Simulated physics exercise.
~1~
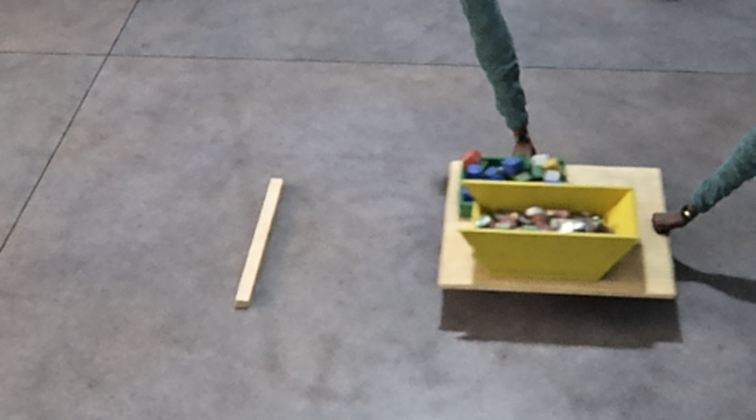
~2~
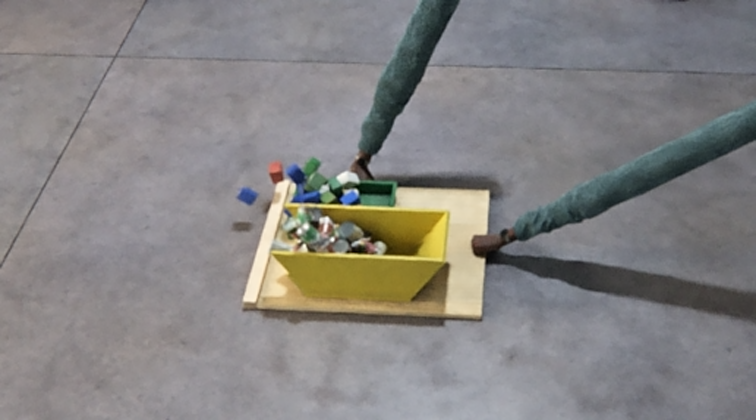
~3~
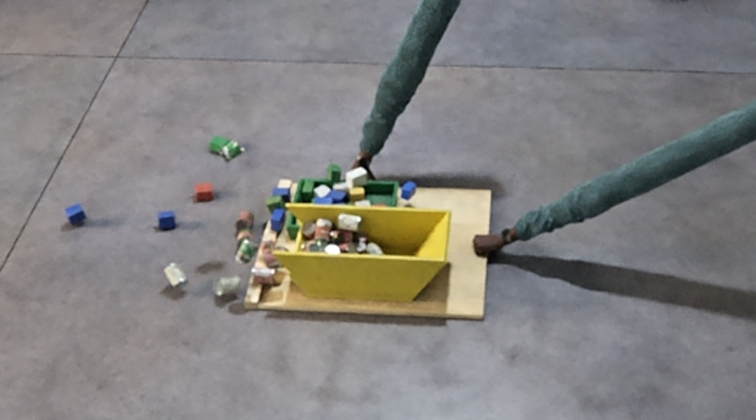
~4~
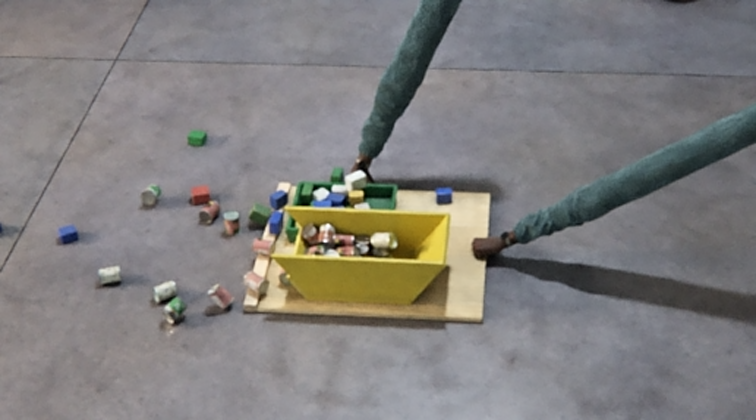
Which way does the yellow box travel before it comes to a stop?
The yellow box moves to the left, riding on the board until the board reaches the wooden strip.
